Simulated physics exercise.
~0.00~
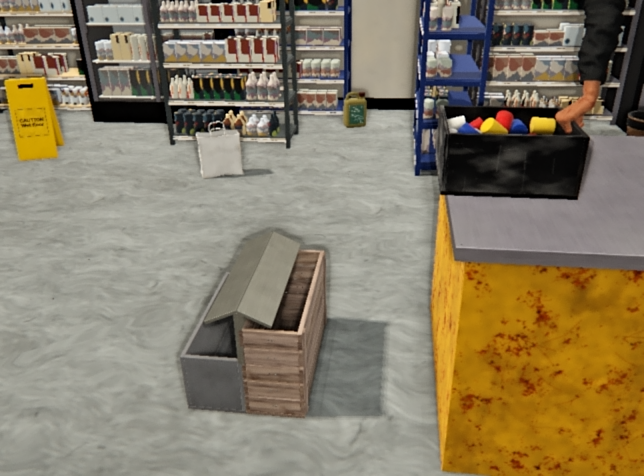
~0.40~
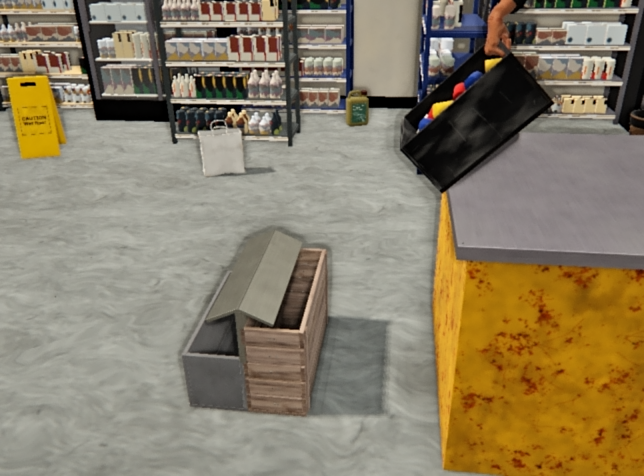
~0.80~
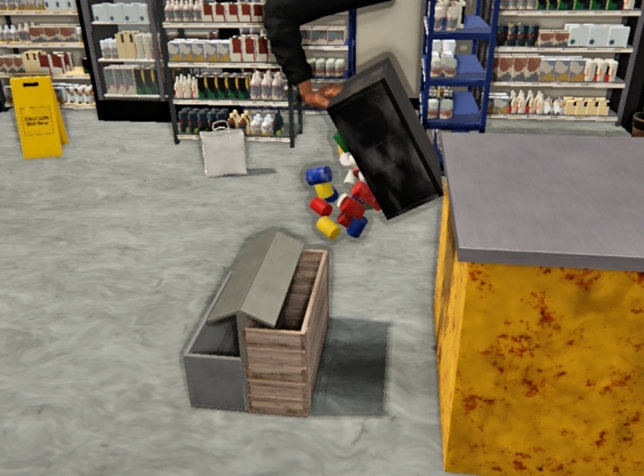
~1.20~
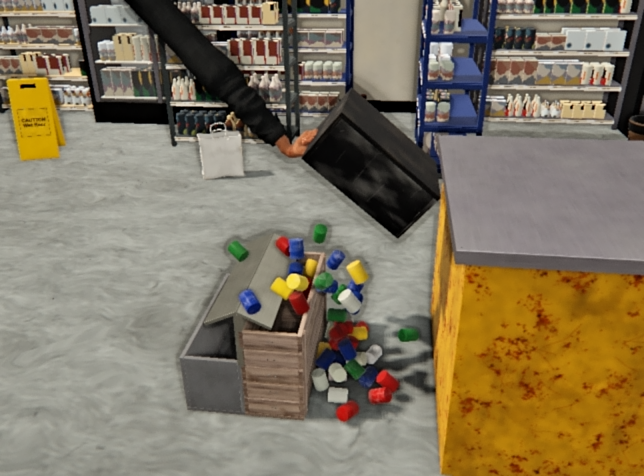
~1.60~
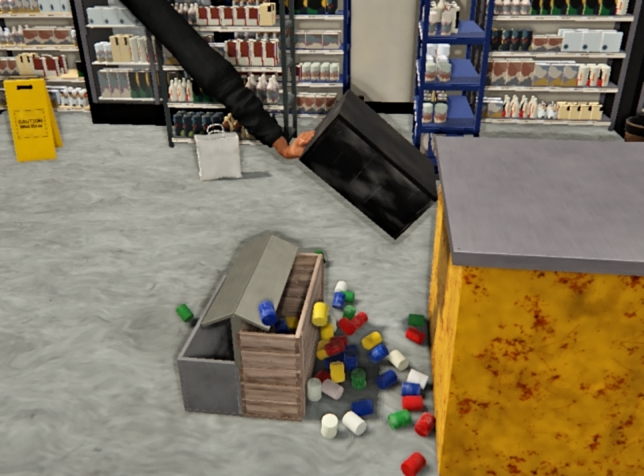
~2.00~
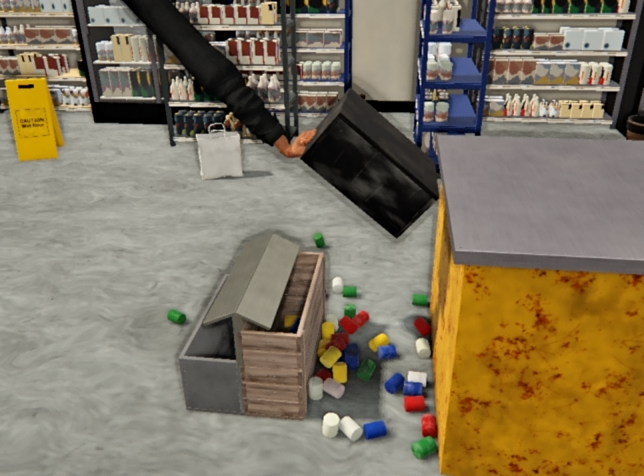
A black tote filled with small colourful jars sits on the end of a rust-speckled yellow counter in a shop aisle, a hand at its rim. The arm lifts and tips it leftward over the counter's edge. As the tote turns further, jars spill toward a wooden tub and grey box joined under a sloping ridge. Some drop into the wooden tub or bounce off the ridge, but most pile up on the floor beside the counter. The tote hangs steeply tilted while jars roll and settle, leaving most on the right and a lone green one left of the grey box.
